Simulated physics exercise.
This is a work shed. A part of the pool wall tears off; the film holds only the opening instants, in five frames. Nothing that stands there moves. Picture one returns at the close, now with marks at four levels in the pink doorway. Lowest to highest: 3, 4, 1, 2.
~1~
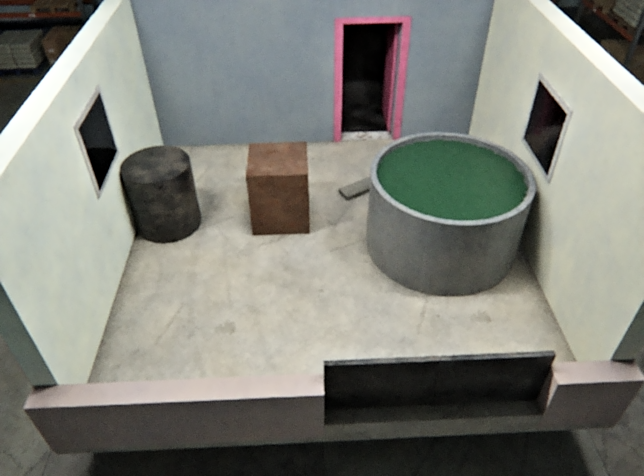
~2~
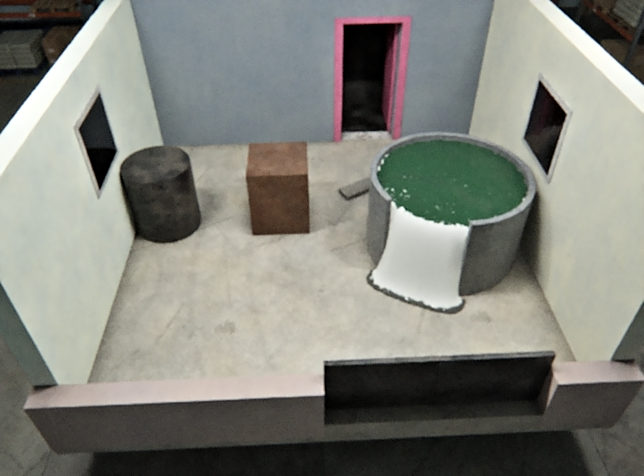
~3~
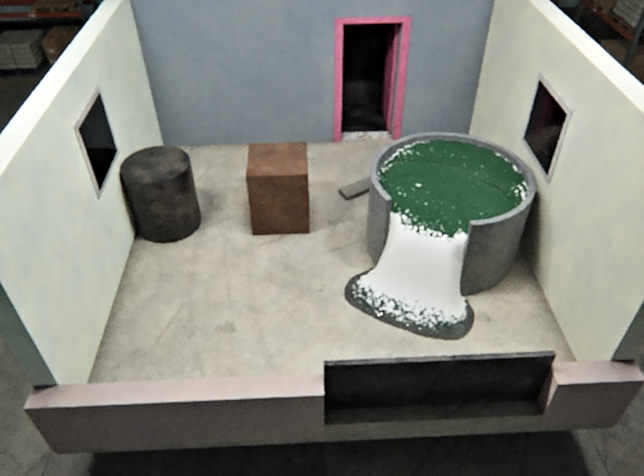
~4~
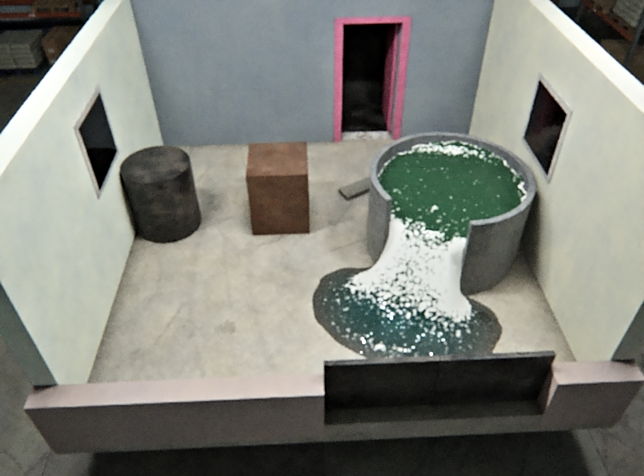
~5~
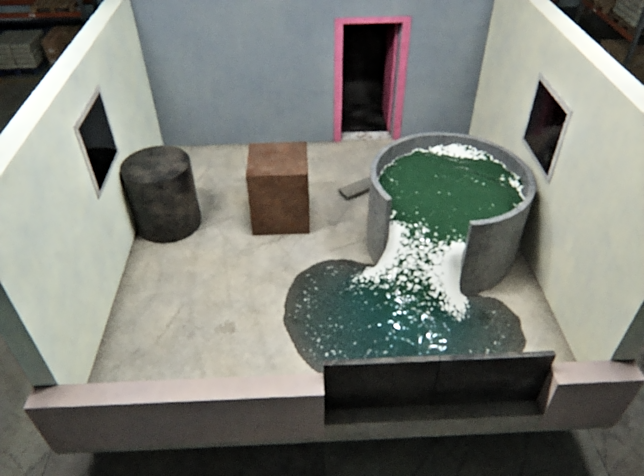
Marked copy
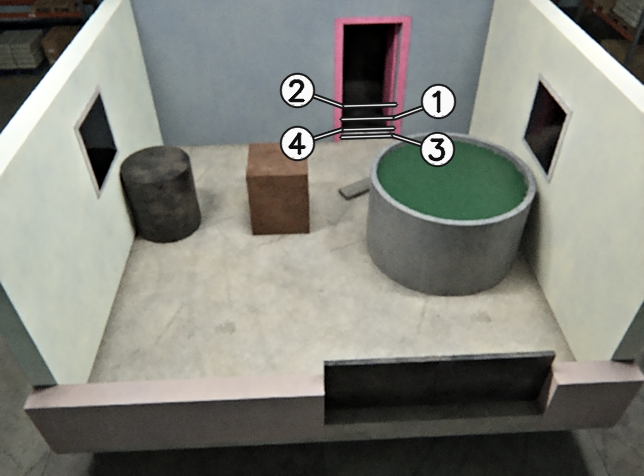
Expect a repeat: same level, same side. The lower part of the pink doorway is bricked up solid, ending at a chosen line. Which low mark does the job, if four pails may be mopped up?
Height 3.
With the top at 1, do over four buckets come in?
No, that is safe.
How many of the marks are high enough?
All of the four.
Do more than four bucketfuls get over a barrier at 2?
No, that is safe.
On the marked copy, 1 at (368, 118); 2 at (369, 105); 3 at (367, 136); 4 at (367, 129); from the bottom up 3, 4, 1, 2.
For height 1, nothing gets over.
For height 2, nothing gets over.
For height 3, a bucket or two gets in.
For height 4, nothing gets over.
